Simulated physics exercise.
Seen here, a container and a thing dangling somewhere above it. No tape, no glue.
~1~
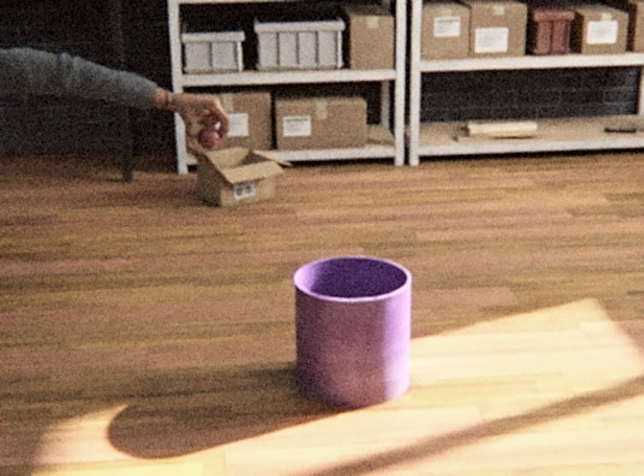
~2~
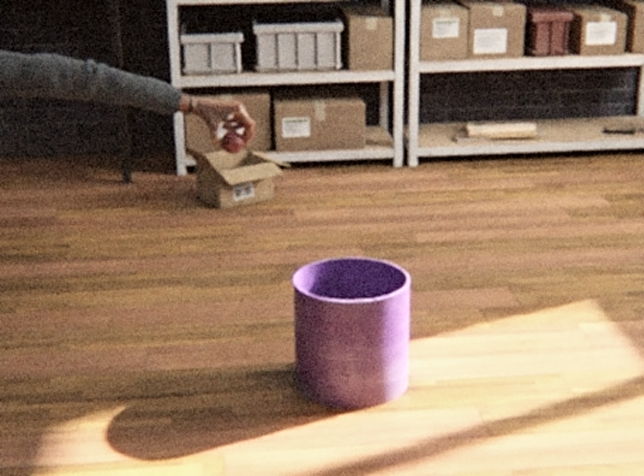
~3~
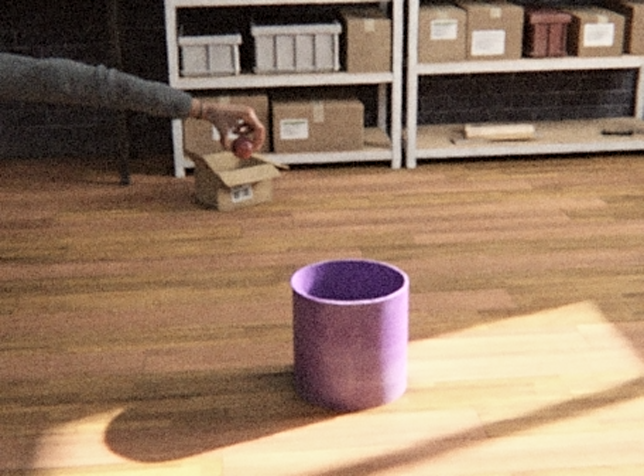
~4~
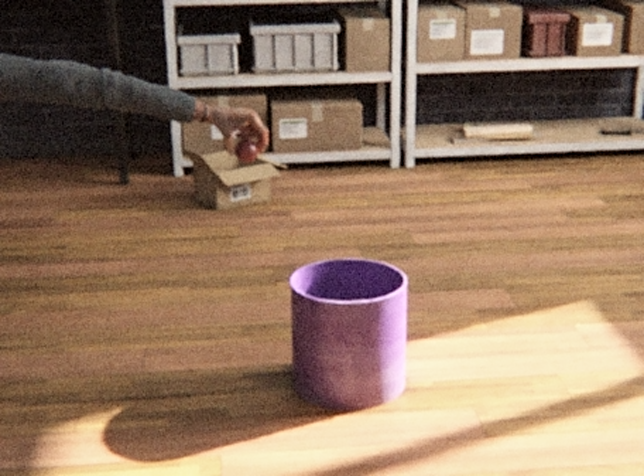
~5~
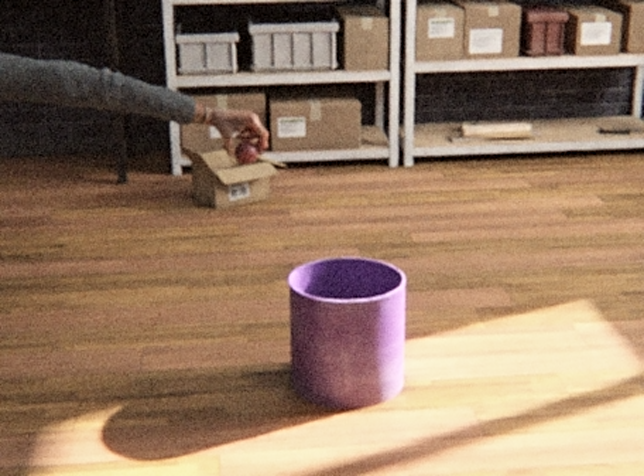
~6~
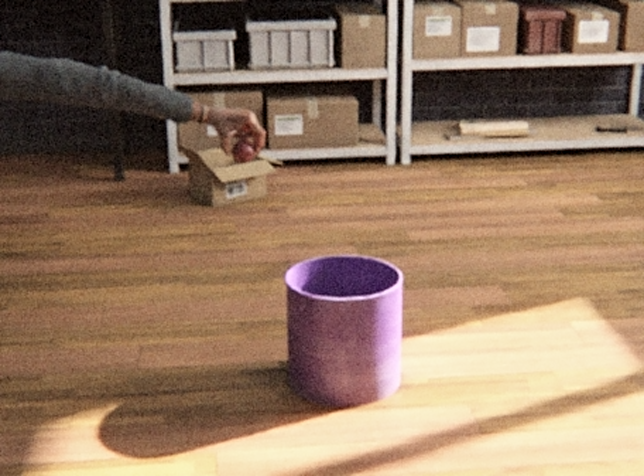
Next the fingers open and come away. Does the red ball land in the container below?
Outcome: The red ball falls beside it.
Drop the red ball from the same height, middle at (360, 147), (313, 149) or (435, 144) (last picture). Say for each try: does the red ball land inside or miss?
The red ball ends up inside; lands inside; ends up outside.
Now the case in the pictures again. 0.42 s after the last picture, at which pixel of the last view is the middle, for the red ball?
Near (251, 370).
Then, 0.24 s later than the last frame, red ball dropping near (246, 228).
Then, 0.42 s later than the last frame, red ball fallen near (251, 370).
When it is over, the red ball ends up outside, near (251, 376).
